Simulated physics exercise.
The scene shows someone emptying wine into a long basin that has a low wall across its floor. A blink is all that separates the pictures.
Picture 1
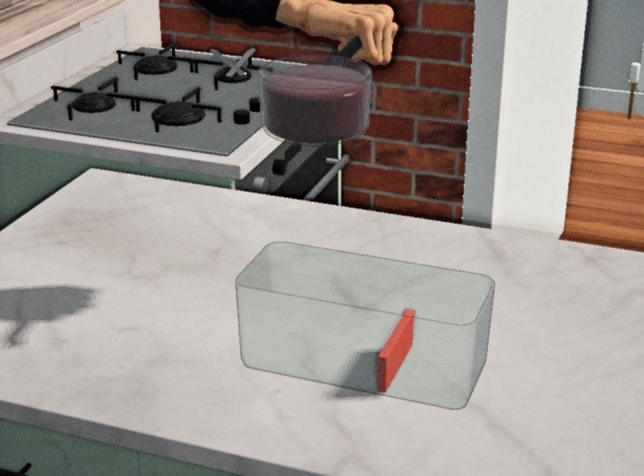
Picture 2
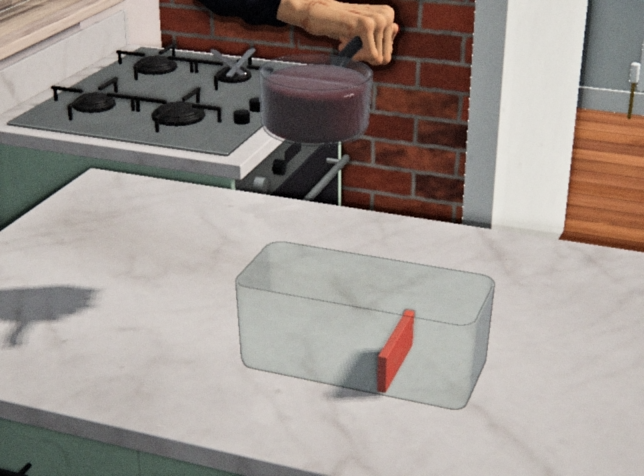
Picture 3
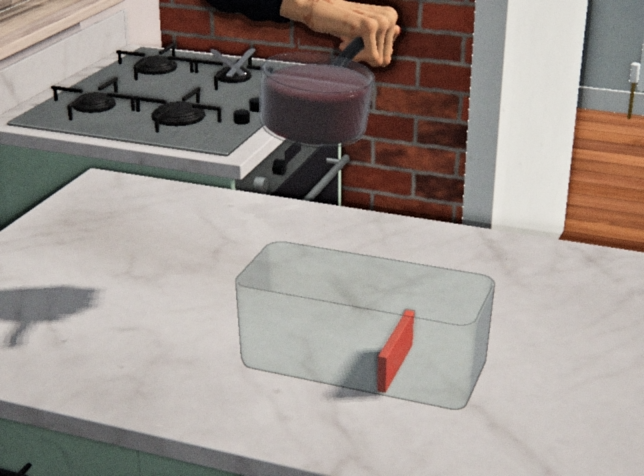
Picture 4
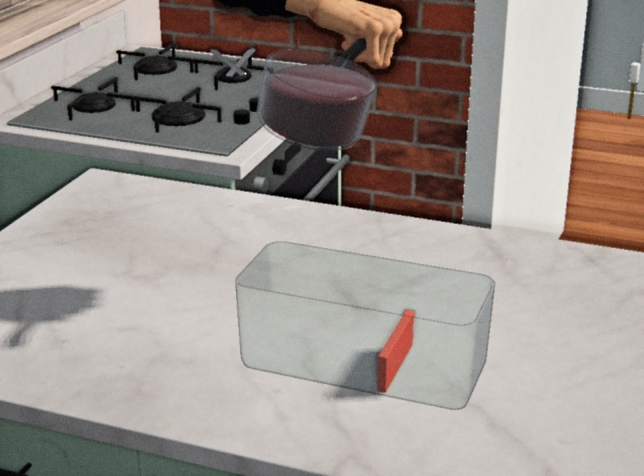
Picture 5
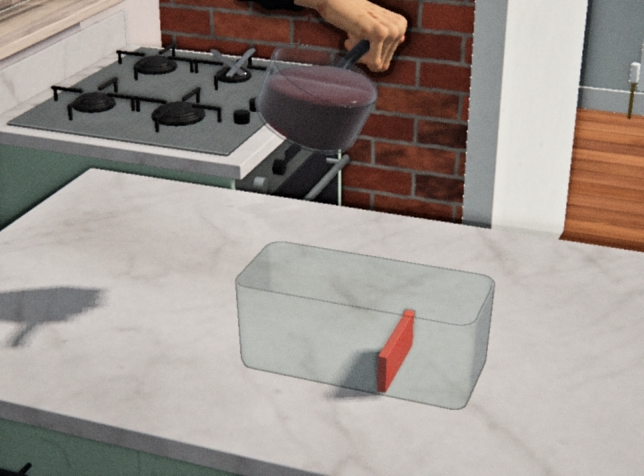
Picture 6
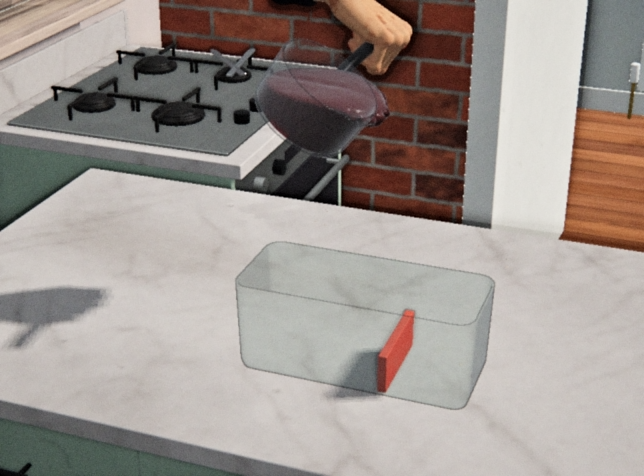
A hand tilting a glass pot of dark red wine rightward above a clear basin with a low red wall inside.
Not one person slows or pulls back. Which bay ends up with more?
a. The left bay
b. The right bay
The right bay.
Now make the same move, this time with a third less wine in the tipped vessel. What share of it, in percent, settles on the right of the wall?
Best guess: Around 55 %.
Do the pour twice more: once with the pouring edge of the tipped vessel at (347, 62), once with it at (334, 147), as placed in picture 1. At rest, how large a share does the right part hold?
Roughly 50 % the first time and roughly 15 % the second.
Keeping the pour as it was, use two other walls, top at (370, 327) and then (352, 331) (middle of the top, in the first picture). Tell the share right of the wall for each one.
In order, some 85 and 85 in a hundred.
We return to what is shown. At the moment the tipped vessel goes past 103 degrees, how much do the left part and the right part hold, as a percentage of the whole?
Left 0 %, right 25 %.
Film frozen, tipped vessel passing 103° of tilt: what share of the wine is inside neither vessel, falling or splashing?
Roughly 60 per cent.
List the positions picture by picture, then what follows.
In the first frame, it leans 0°; its right rim is at (368, 79); the wine meets the walls at (268, 74) and (367, 85); the long basin's rim runs from (252, 263) to (485, 303); the wall's top is at (397, 334).
In the second frame, it leans 2°; its right rim is at (369, 81); the wine meets the walls at (268, 73) and (368, 86).
In the third frame, it leans 6°; its right rim is at (370, 86); the wine meets the walls at (269, 72) and (370, 87).
In the fourth frame, it leans 14°; its right rim is at (372, 93); the wine meets the walls at (271, 73) and (372, 89).
In the fifth frame, it leans 24°; its right rim is at (373, 104); the wine meets the walls at (270, 75) and (372, 95); 2 per cent is over the edge.
In the sixth frame, it leans 35°; its right rim is at (372, 116); the wine meets the walls at (269, 75) and (371, 104); 7 per cent is over the edge.
A moment on, the tilt is 103° and 18 per cent is still to pour, 1 is left of the wall and 23 right of it.
Next, the tilt is 120° and 1 per cent is still to pour, 17 is left of the wall and 66 right of it.
Then the tilt is 120° and 0 per cent is still to pour, 33 is left of the wall and 65 right of it.
Later the tilt is 120° and 0 per cent is still to pour, 34 is left of the wall and 63 right of it.
In the end 34 per cent lies left of the wall, 64 right of it and 3 outside.
